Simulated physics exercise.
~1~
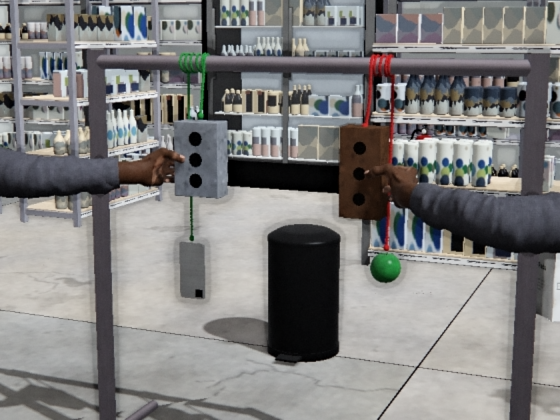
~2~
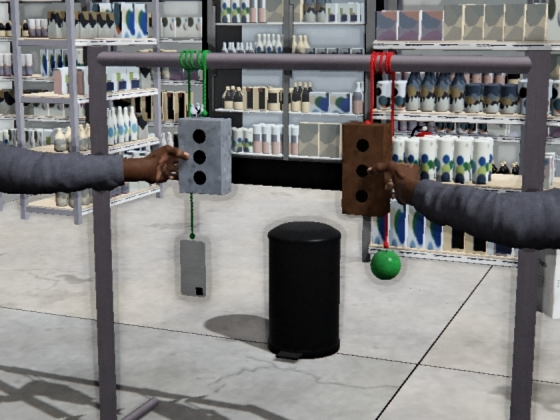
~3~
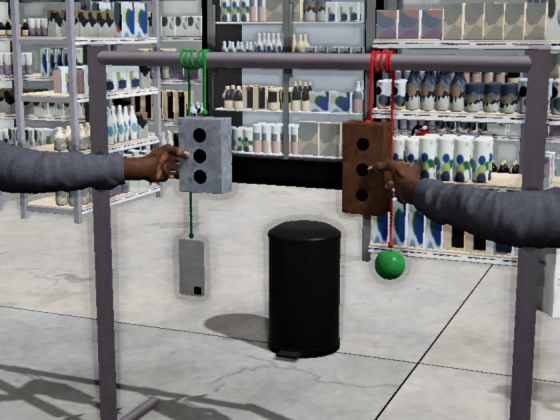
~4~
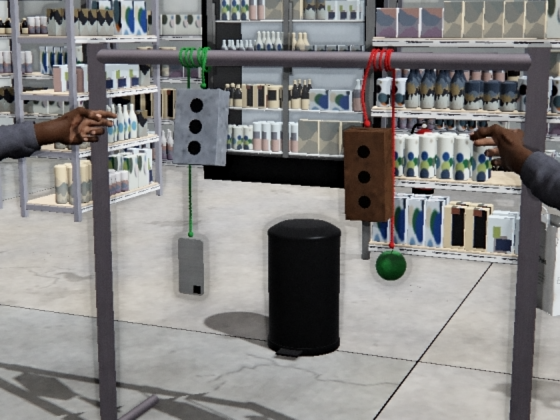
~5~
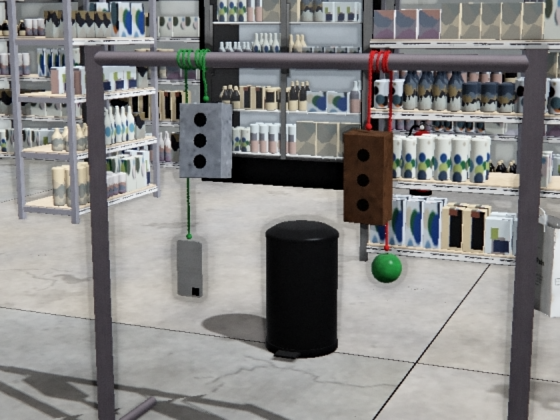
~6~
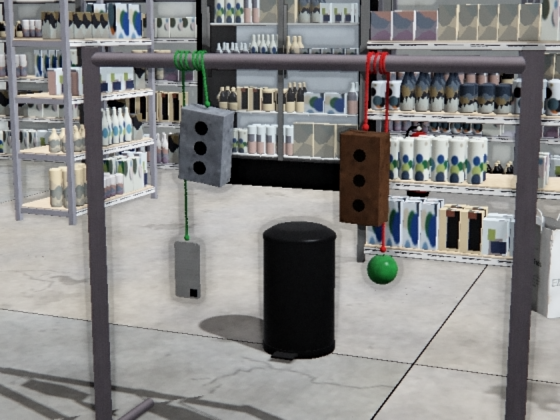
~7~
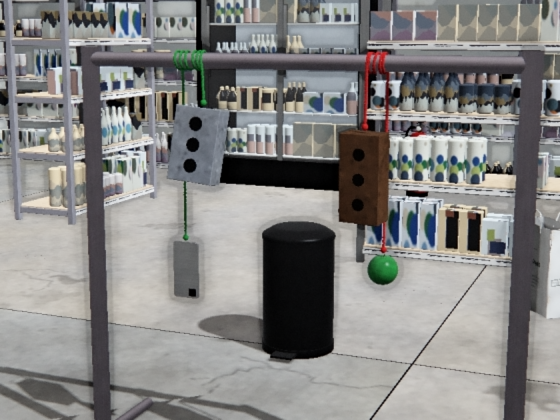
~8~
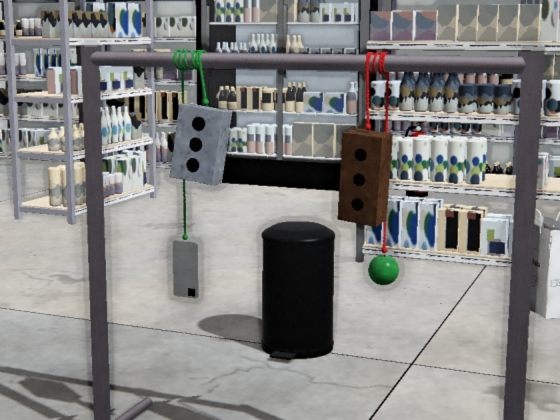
A grey paver and a reddish-brown brick hung by cords from a rail, steadied by two hands, with a small grey block and green ball dangling below. The hands let go and withdrew, the paver shifted and tilted slightly, and both stayed hanging.
